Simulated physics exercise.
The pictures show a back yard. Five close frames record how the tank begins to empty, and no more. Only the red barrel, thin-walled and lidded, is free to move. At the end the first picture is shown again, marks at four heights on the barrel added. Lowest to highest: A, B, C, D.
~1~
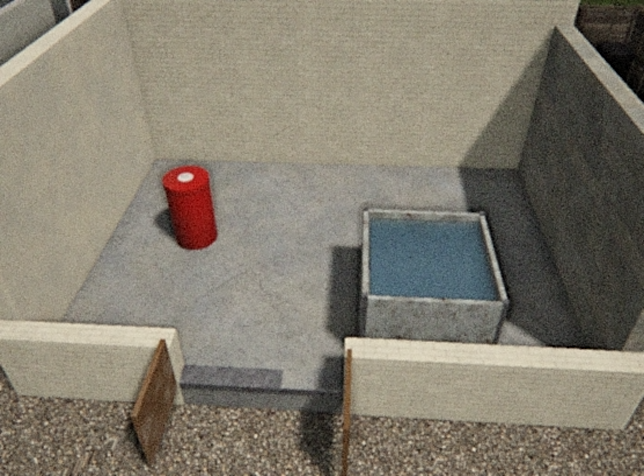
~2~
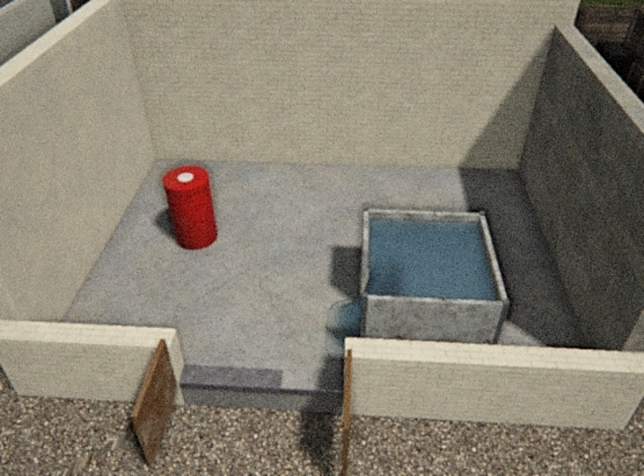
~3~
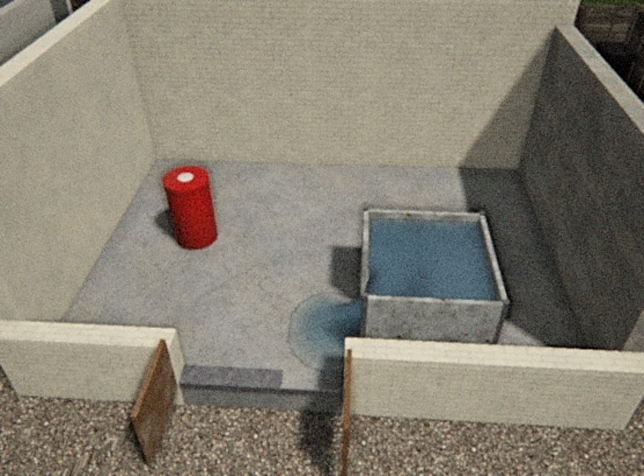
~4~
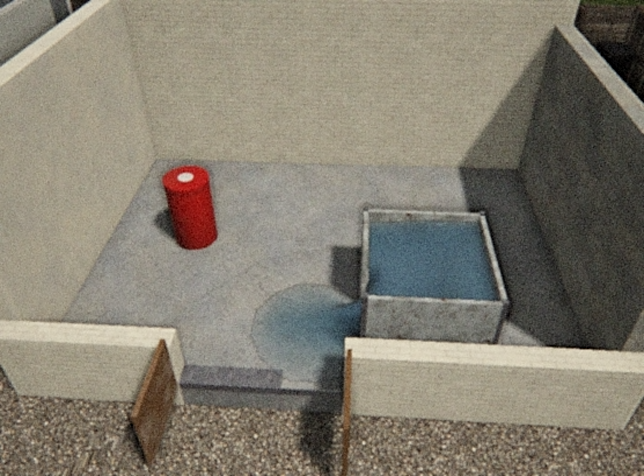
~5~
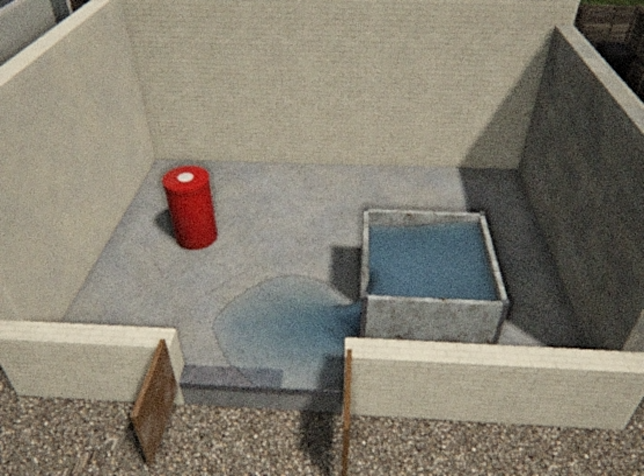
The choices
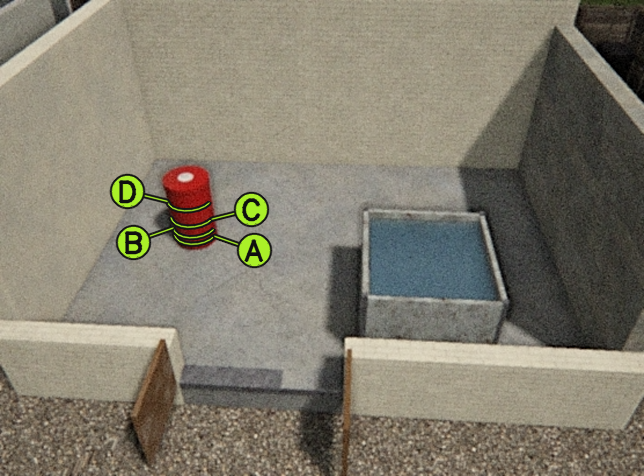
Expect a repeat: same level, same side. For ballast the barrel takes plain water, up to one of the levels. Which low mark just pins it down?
Line A.
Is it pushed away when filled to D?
No, that is safe.
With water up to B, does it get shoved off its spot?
No, that is safe.
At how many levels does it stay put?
All of the four.
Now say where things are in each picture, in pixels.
Lid of the red barrel at (186, 178); tank full, its middle at (428, 258); open gate at (260, 337).
Water covers 1 % of the ground, mostly out of sight from here.
Water covers 3 % of the ground and is seen nearest the barrel at (315, 300).
Water covers 6 % of the ground and is seen nearest the barrel at (289, 292).
Lid of the red barrel at (186, 178); water covers 9 % of the ground and is seen nearest the barrel at (251, 294).
On the marked copy, A at (190, 244); B at (189, 237); C at (187, 227); D at (184, 210); from the bottom up A, B, C, D.
With A, it does not move.
With B, it does not move.
With C, it does not move.
With D, it does not move.
